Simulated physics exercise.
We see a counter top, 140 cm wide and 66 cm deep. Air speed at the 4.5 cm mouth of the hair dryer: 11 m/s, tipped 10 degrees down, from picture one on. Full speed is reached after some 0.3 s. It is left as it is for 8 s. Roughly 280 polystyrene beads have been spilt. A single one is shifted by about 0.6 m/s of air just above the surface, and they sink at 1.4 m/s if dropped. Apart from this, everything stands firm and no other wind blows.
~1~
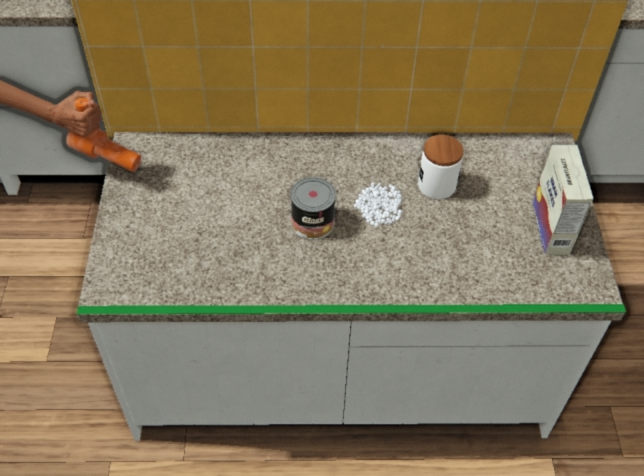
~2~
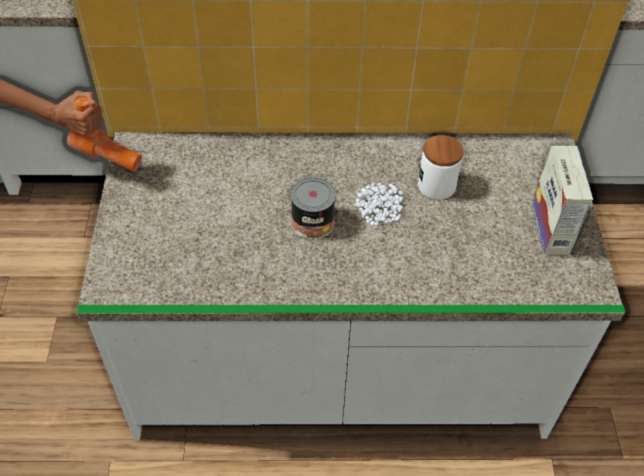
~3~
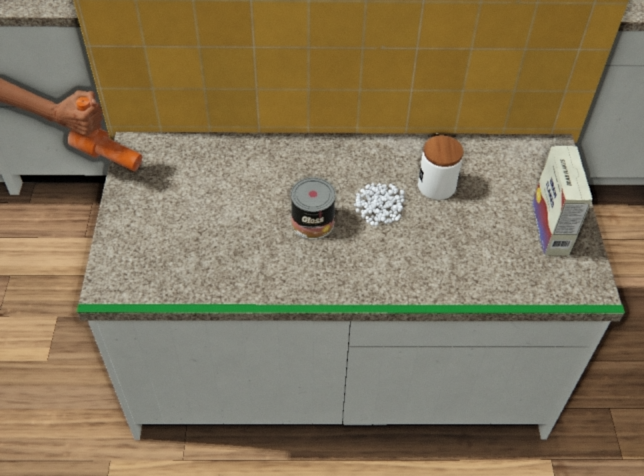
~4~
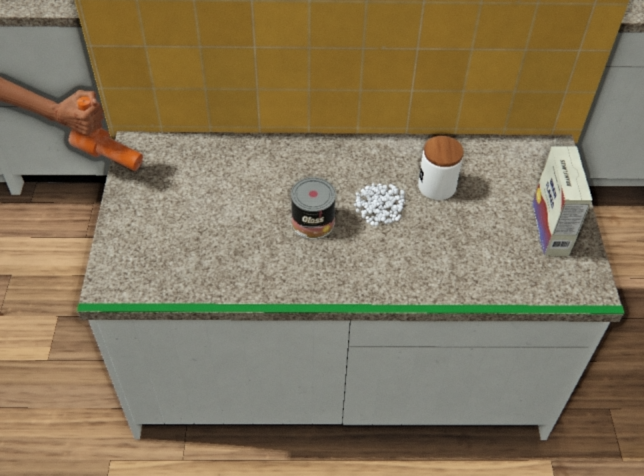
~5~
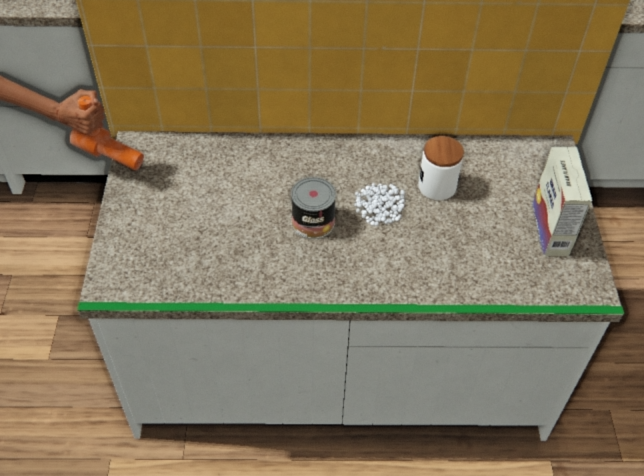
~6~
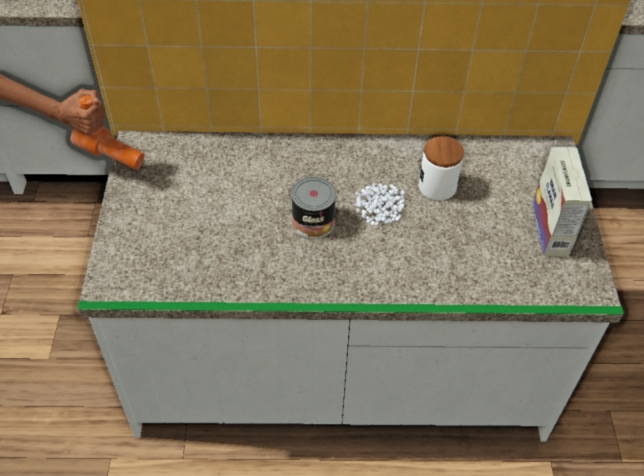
A hand holding an orange hair dryer at the left of a speckled counter, with white beads, tin, jar and box staying still.
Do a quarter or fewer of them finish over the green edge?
Yes, a quarter or fewer do.
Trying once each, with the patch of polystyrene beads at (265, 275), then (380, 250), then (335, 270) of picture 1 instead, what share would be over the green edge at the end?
Going through the three spots in order, you'd get 100 percent, 70 percent and 100 percent.
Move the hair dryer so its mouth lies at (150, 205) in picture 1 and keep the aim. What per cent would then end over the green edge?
Outcome: Some 0 in a hundred.
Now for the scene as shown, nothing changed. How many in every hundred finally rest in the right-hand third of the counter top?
I'd estimate around 80 per cent.
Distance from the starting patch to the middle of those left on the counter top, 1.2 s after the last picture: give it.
Roughly 10 cm.
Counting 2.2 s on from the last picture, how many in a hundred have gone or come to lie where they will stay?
1 %.
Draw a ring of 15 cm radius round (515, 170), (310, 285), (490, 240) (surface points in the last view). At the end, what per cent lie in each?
Taking the spots one by one, around 30 %, 0 % and 50 %.
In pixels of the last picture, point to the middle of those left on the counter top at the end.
Roughly at (516, 215).
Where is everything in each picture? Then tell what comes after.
The middle of the polystyrene beads is near (381, 206), none has stirred yet and the mouth of the hair dryer is at (137, 163), in the first picture.
The middle of the polystyrene beads is near (381, 204), none has stirred yet and the green edge is centred on (353, 313), in the second picture.
The middle of the polystyrene beads is near (381, 204), none has stirred yet, the top of a jar is at (444, 149) and the top of a tin is at (313, 194), in the third picture.
The middle of the polystyrene beads is near (380, 201) and none has stirred yet, in the fourth picture.
The middle of the polystyrene beads is near (380, 201) and none has stirred yet, in the fifth picture.
The middle of the polystyrene beads is near (381, 201) and none has stirred yet, in the sixth picture.
Then, 1.2 s after the last picture, 100 % are on the move or not yet settled, 0 % are over the green edge; the middle of those still in play is near (432, 217).
Then, 2.2 s after the last picture, 99 % are on the move or not yet settled, 0 % are over the green edge; the middle of those still in play is near (467, 218).
Then, 4.1 s after the last picture, 94 % are on the move or not yet settled, 0 % are over the green edge; the middle of those still in play is near (498, 217).
Then, 7.7 s after the last picture, at the end, 0 % are over the green edge; the middle of those still in play is near (516, 215).
